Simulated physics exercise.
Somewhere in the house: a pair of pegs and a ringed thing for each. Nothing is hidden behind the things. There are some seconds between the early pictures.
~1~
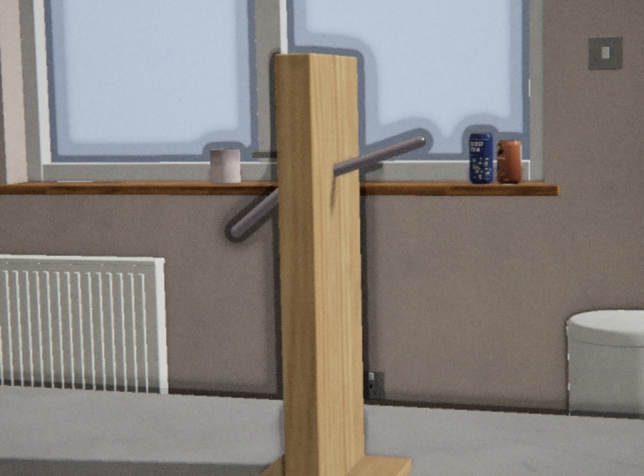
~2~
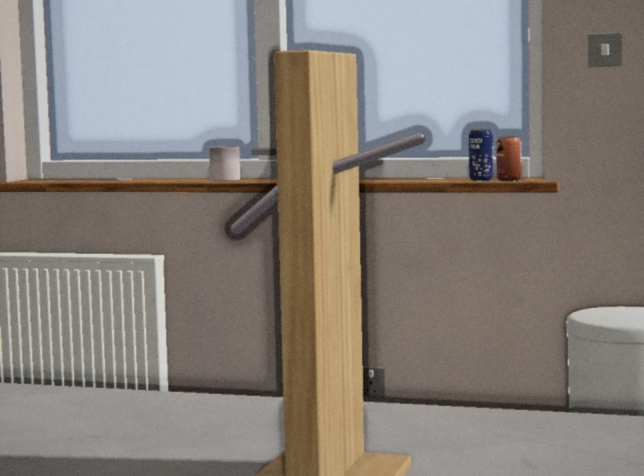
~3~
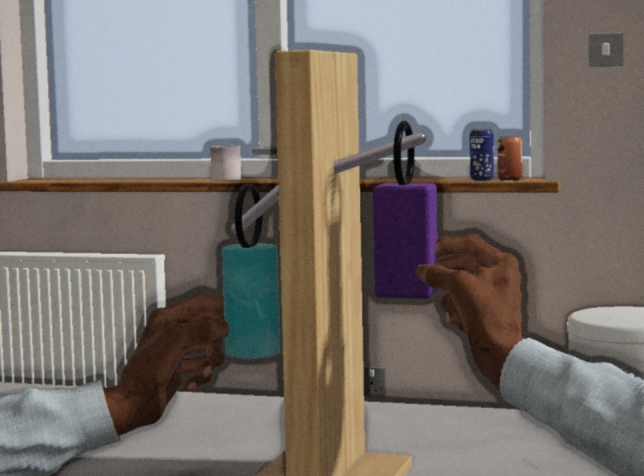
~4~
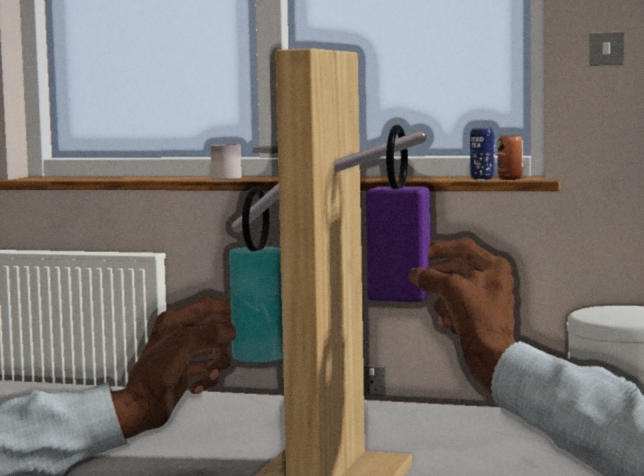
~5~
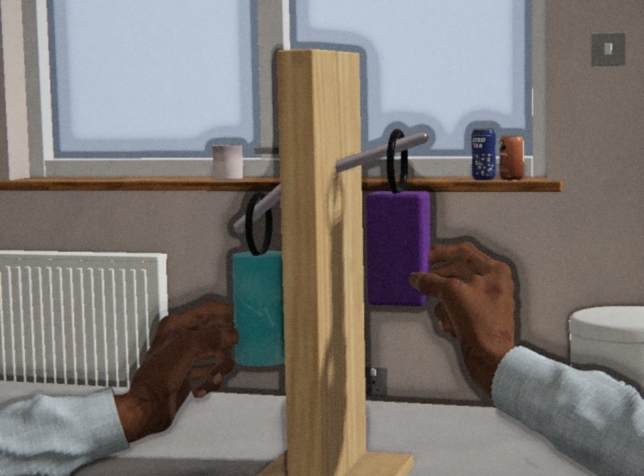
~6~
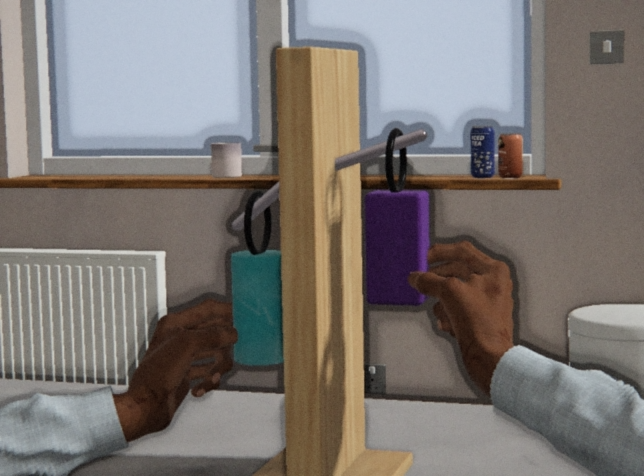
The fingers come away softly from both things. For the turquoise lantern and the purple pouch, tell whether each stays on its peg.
Per thing: The turquoise lantern falls; the purple pouch stays.
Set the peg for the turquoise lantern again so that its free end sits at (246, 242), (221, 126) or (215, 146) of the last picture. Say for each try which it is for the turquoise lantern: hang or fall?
First try it goes down, second try it clings on, third try it clings on.
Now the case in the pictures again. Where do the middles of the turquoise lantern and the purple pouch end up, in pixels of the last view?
(197, 447) and (367, 229), approximately.
Then, 0.14 s later than the last frame, turquoise lantern tilted by 23° near (244, 314); purple pouch tilted by 15° near (383, 225).
Then, 0.22 s later than the last frame, turquoise lantern dropping near (223, 399); purple pouch tilted by 11° near (369, 230).
Then, 0.30 s later than the last frame, turquoise lantern fallen near (203, 439); purple pouch shifted a little near (366, 228).
When it is over, the turquoise lantern falls off, near (198, 447); the purple pouch stays on its peg, near (368, 229).
